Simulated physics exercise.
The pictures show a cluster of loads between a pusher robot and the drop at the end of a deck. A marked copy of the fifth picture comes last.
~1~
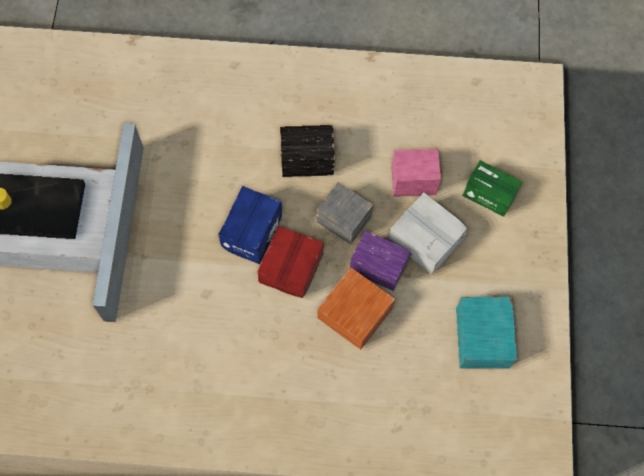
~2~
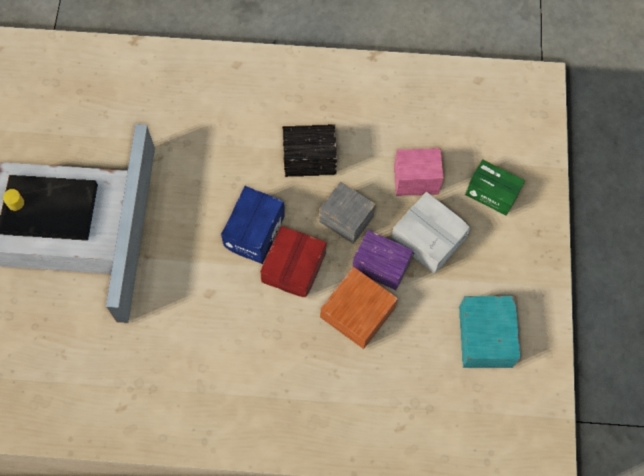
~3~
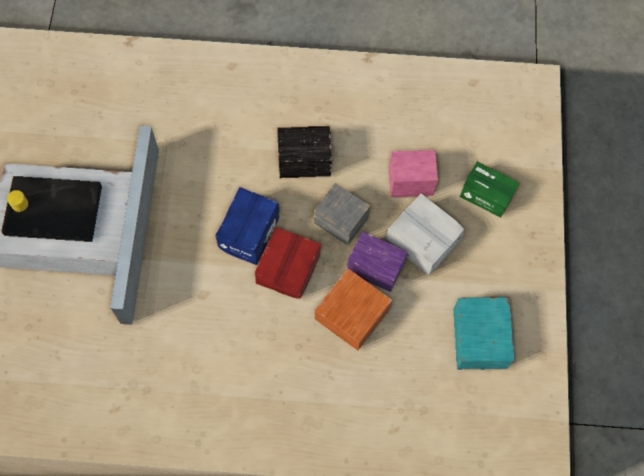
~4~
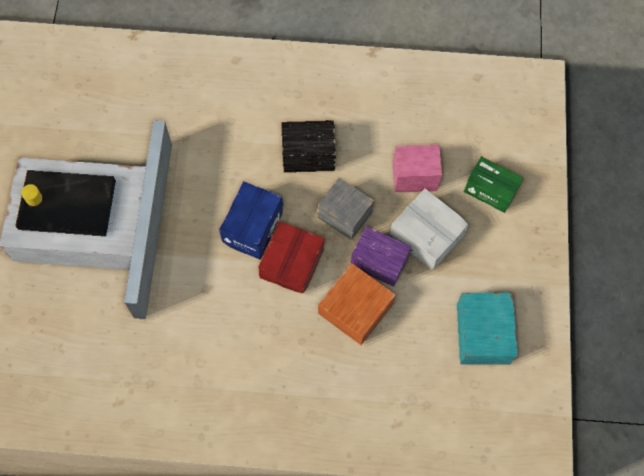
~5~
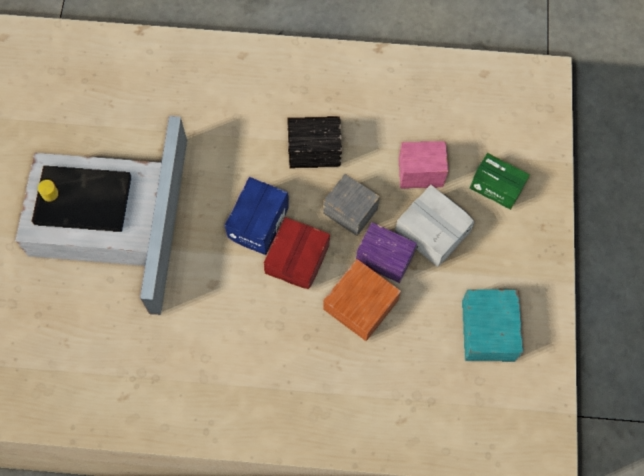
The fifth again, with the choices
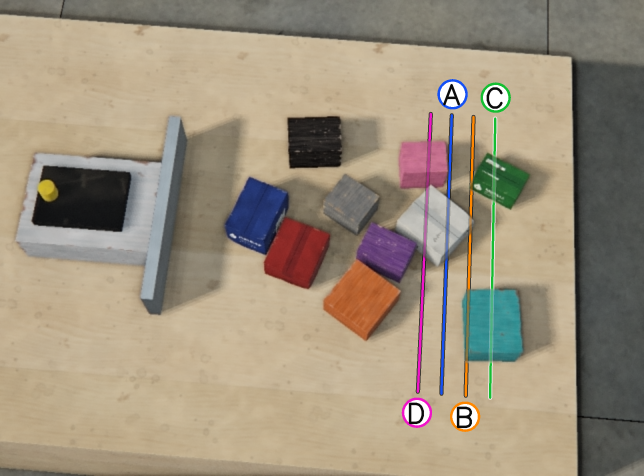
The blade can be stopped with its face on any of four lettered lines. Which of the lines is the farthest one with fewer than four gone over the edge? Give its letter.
No fourth one falls up to C.
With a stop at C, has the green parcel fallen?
Yes.
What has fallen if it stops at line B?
The green parcel.
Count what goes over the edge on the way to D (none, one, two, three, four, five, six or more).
By then, none.
On the marked copy, A at (447, 247); B at (470, 248); C at (493, 250); D at (425, 245).
Taking C. A third of the way, robot (209, 208); black crate (324, 143); purple crate (390, 255).
Two thirds of the way, robot (329, 217); green parcel (523, 189); turquoise crate (510, 336).
When it is over, robot (423, 225); green parcel over the edge; turquoise crate over the edge; two fallen.
As for the rest, A is within the limit but short; B is within the limit but short; D is within the limit but short.
